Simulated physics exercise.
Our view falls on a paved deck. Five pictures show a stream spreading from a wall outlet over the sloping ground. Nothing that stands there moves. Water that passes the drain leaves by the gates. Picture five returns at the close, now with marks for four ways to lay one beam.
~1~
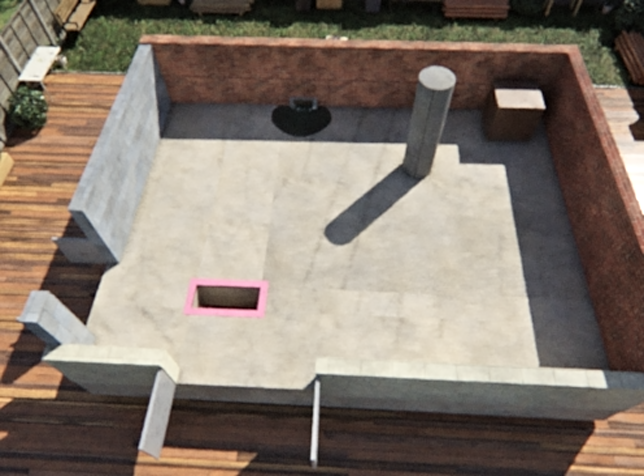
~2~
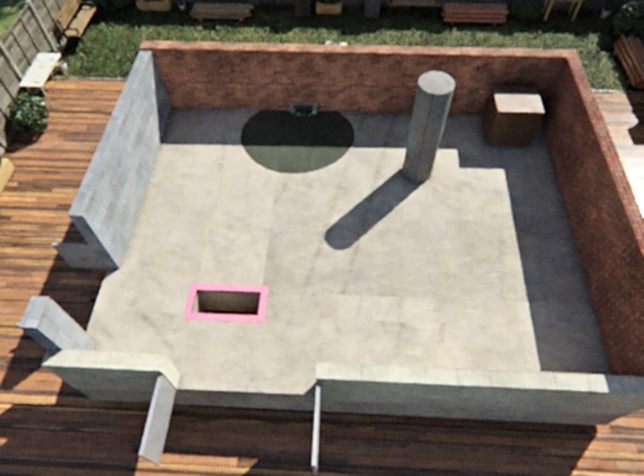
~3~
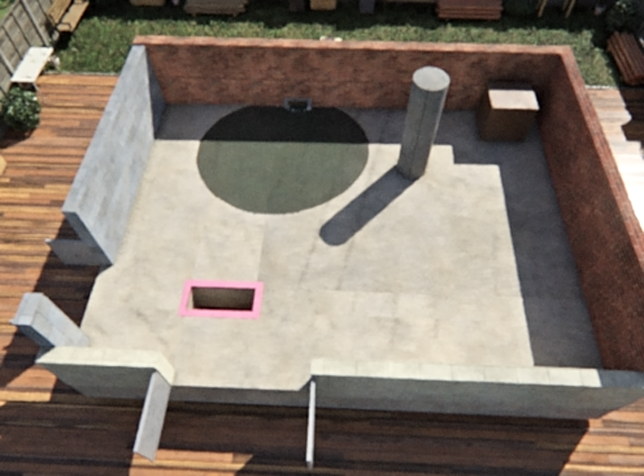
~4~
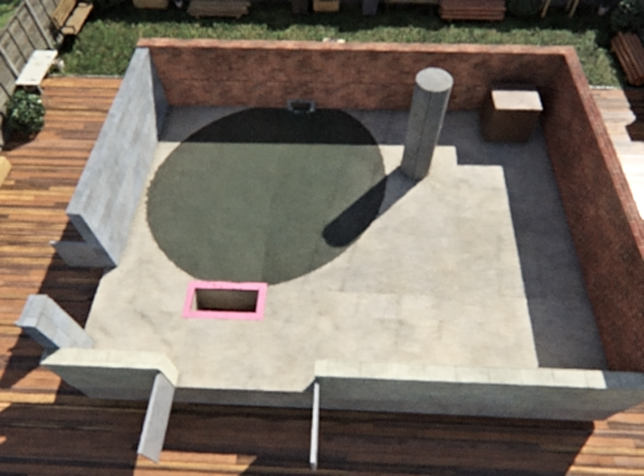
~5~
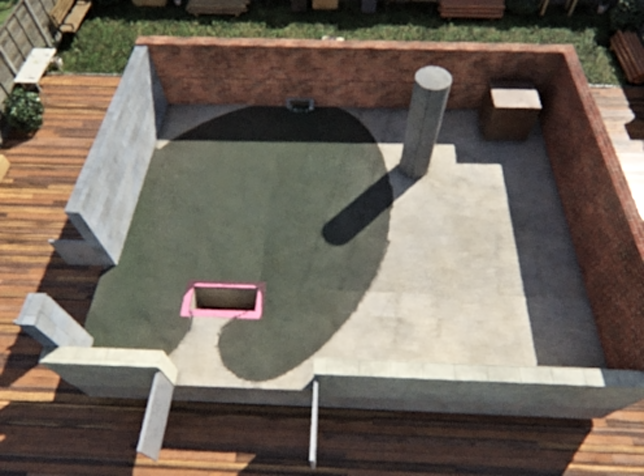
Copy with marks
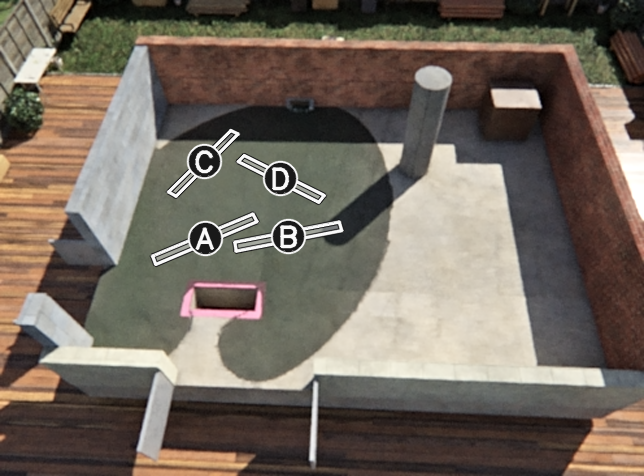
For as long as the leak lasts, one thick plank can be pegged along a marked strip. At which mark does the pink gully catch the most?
Position C does it best.
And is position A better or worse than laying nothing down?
Position A is worse.
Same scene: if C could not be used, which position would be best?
It is A.
On the marked copy, A from (154, 260) to (254, 217); B from (235, 246) to (340, 226); C from (172, 194) to (234, 132); D from (241, 158) to (321, 198).
If A is chosen, about 25 % of the stream goes into the pink gully, about 75 % out by the gates.
If B is chosen, about 9 % of the stream goes into the pink gully, about 91 % out by the gates.
If C is chosen, about 34 % of the stream goes into the pink gully, about 66 % out by the gates.
If D is chosen, about 7 % of the stream goes into the pink gully, about 92 % out by the gates.
